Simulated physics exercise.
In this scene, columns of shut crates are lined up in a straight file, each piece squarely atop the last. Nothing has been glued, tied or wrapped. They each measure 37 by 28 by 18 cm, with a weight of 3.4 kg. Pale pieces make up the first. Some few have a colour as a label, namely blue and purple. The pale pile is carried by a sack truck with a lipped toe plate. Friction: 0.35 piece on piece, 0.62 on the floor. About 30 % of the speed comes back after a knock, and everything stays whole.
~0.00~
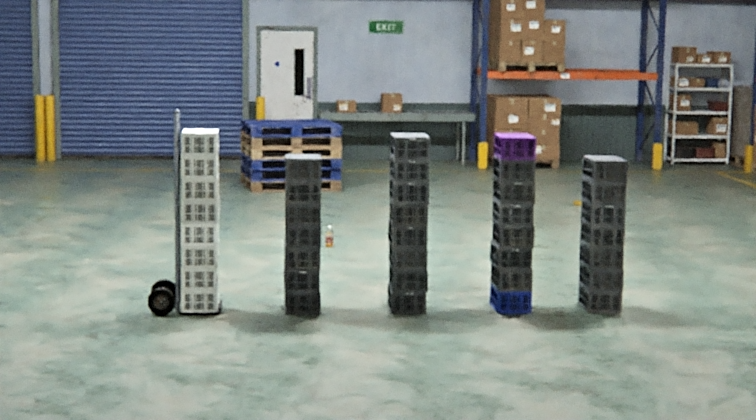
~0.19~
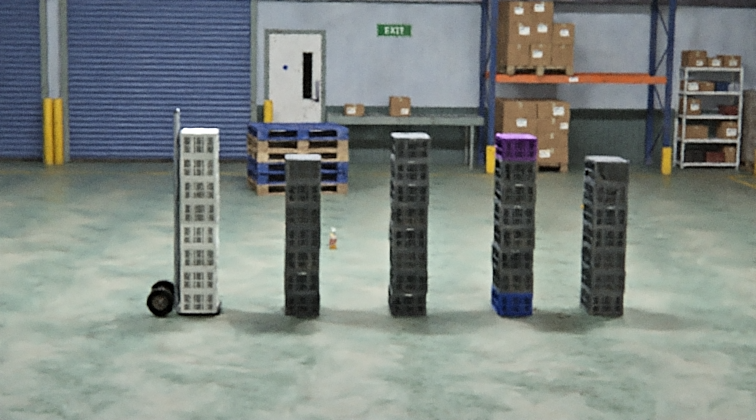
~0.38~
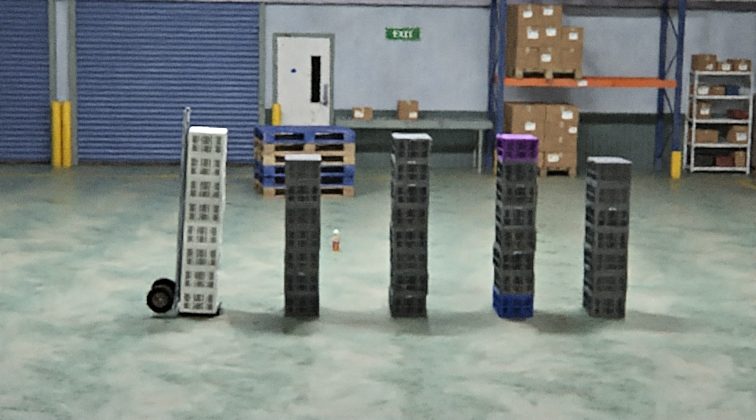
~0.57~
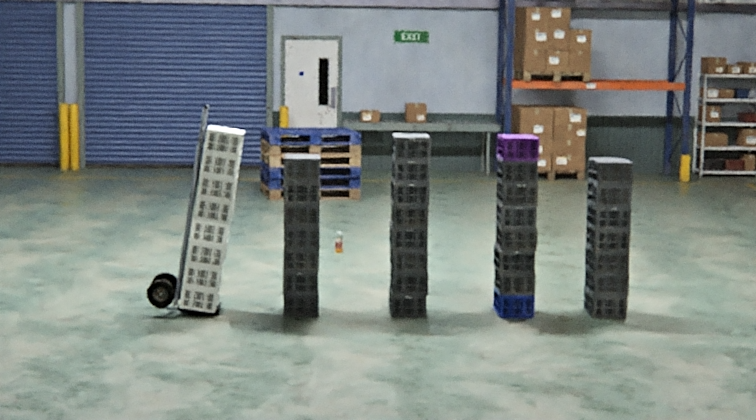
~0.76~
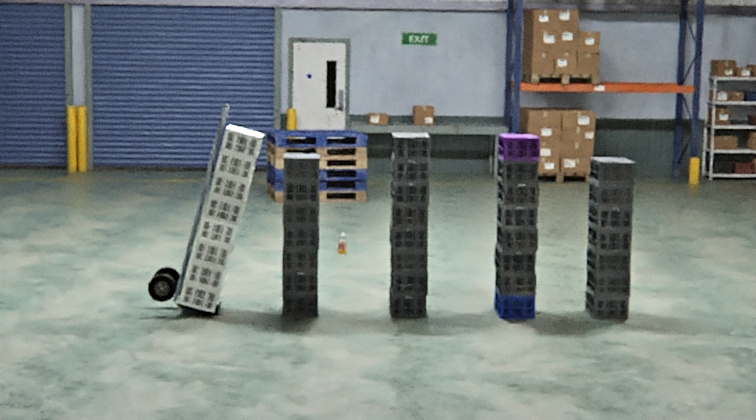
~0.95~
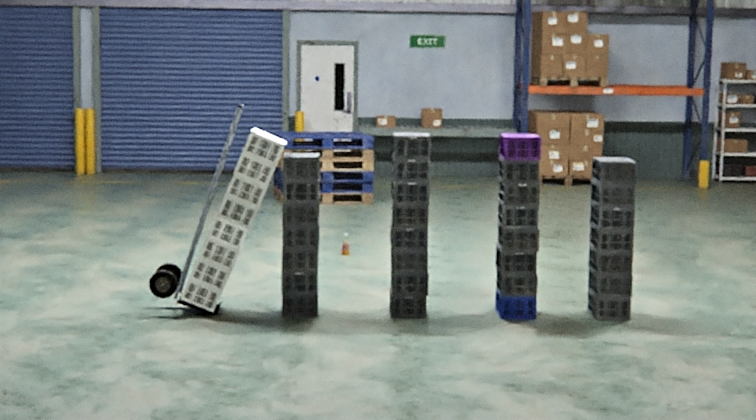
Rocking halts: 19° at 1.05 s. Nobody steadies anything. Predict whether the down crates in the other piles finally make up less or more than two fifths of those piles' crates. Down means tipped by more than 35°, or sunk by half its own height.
They make up more than two fifths.
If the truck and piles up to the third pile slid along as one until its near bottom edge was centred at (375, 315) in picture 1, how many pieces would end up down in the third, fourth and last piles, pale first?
Result: Third pile 7, fourth pile 7, last pile 6.
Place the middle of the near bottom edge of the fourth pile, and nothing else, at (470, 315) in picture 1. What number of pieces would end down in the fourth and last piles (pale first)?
Then fourth 8, last 6.
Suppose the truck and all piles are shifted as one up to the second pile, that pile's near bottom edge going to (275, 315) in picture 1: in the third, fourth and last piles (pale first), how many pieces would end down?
In that case third pile 7, fourth pile 8, last pile 7.
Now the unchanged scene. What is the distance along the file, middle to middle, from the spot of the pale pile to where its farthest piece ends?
Some 160 centimetres along the file.
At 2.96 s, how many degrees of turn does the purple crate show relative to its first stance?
90°.
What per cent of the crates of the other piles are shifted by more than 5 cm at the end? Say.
95 percent of them have shifted.
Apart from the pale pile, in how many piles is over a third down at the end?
That comes to 4.
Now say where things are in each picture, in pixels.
In the first picture (pixels give the middle of a visible side; the camera moves round a little), truck frame (176, 153) 0° forward; purple crate (519, 149); blue crate (515, 303); none of the others has stirred.
In the second picture, truck frame (176, 153) 0° forward; purple crate (520, 149).
In the third picture, truck frame (184, 151) 3° forward; purple crate (521, 150); none of the others has stirred.
In the fourth picture, truck frame (199, 148) 9° forward, top of the pale pile leaning 9°; purple crate (522, 150); none of the others has stirred.
In the fifth picture, truck frame (215, 146) 14° forward, top of the pale pile leaning 15°; purple crate (522, 149); none of the others has stirred.
In the sixth picture, truck frame (227, 146) 18° forward, top of the pale pile leaning 22°; purple crate (523, 149); blue crate (519, 308); none of the others has stirred.
After 1.90 s, 8 of the pale pile down; 7 of the 30 other crates down.
After 2.96 s, 8 of the pale pile down; 23 of the 30 other crates down; purple crate on its side; blue crate 37° from how it stood.
In the end (5.9 s), 8 of the pale pile down; 28 of the 30 other crates down; purple crate 36° from how it stood, 73 cm lower; blue crate 35° from how it stood. That is 93 per cent. From the last view, middles, purple crate near (651, 239), blue crate near (527, 295).
